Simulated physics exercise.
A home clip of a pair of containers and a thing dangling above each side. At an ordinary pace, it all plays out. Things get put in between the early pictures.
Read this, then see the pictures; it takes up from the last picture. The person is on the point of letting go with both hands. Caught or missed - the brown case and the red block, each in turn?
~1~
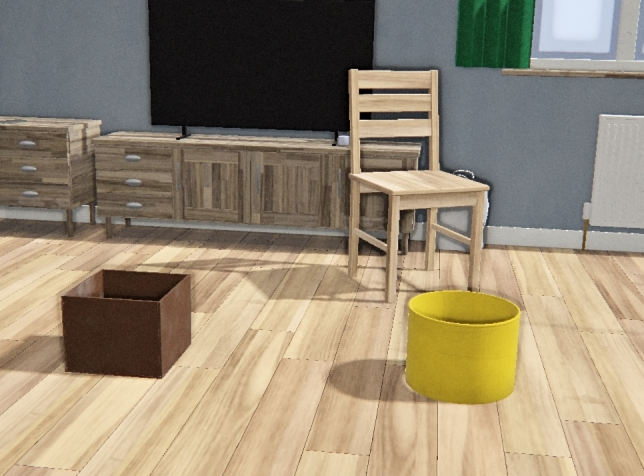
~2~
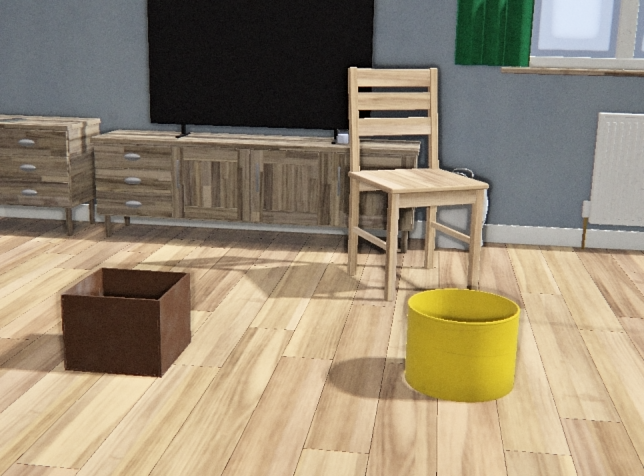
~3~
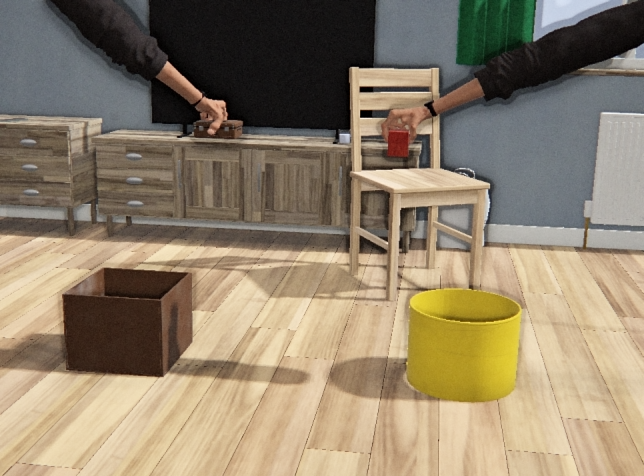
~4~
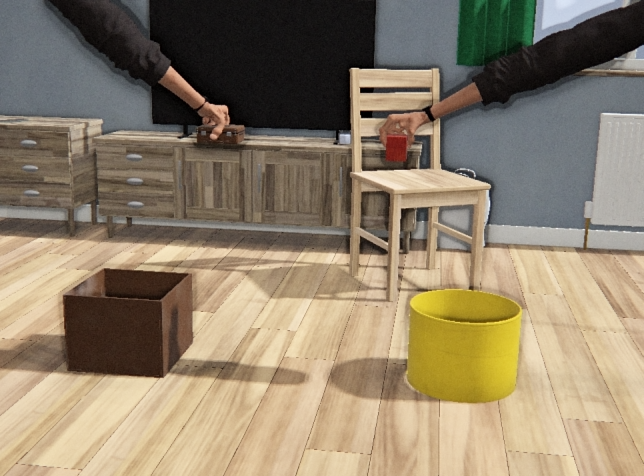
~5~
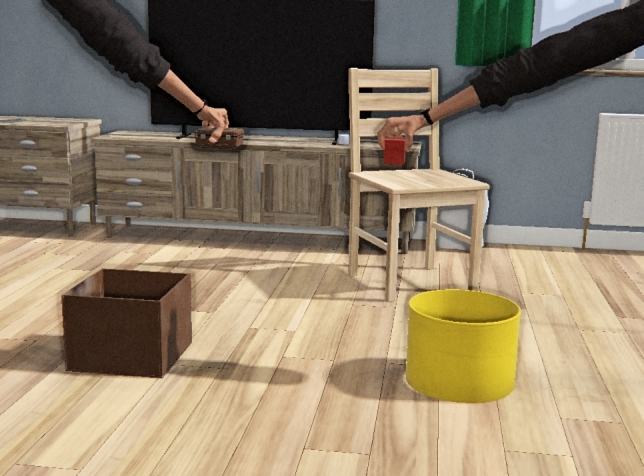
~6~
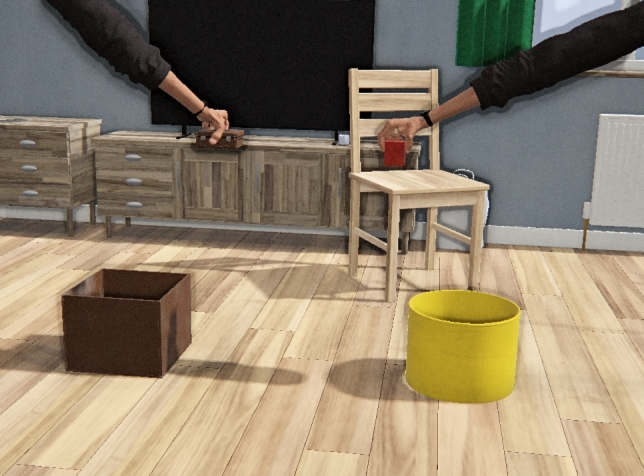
I would say the brown case misses, the red block misses.
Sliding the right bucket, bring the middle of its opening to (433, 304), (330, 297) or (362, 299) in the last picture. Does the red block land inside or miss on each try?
Listed in order, it enters the mouth; it does not get in; it enters the mouth.
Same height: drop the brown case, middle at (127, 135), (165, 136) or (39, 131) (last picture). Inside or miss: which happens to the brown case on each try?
In the first case it falls in, in the second it falls in, in the third it does not go in.
Then, 0.18 s after the last picture, brown case moved about its own width near (220, 170); red block moved about its own width near (394, 185).
Then, 0.28 s after the last picture, brown case falling near (220, 230); red block falling near (391, 246).
Then, 0.38 s after the last picture, brown case falling near (221, 317); red block falling near (387, 335).
At rest, the brown case falls beside it, near (221, 356); the red block falls beside it, near (386, 365).
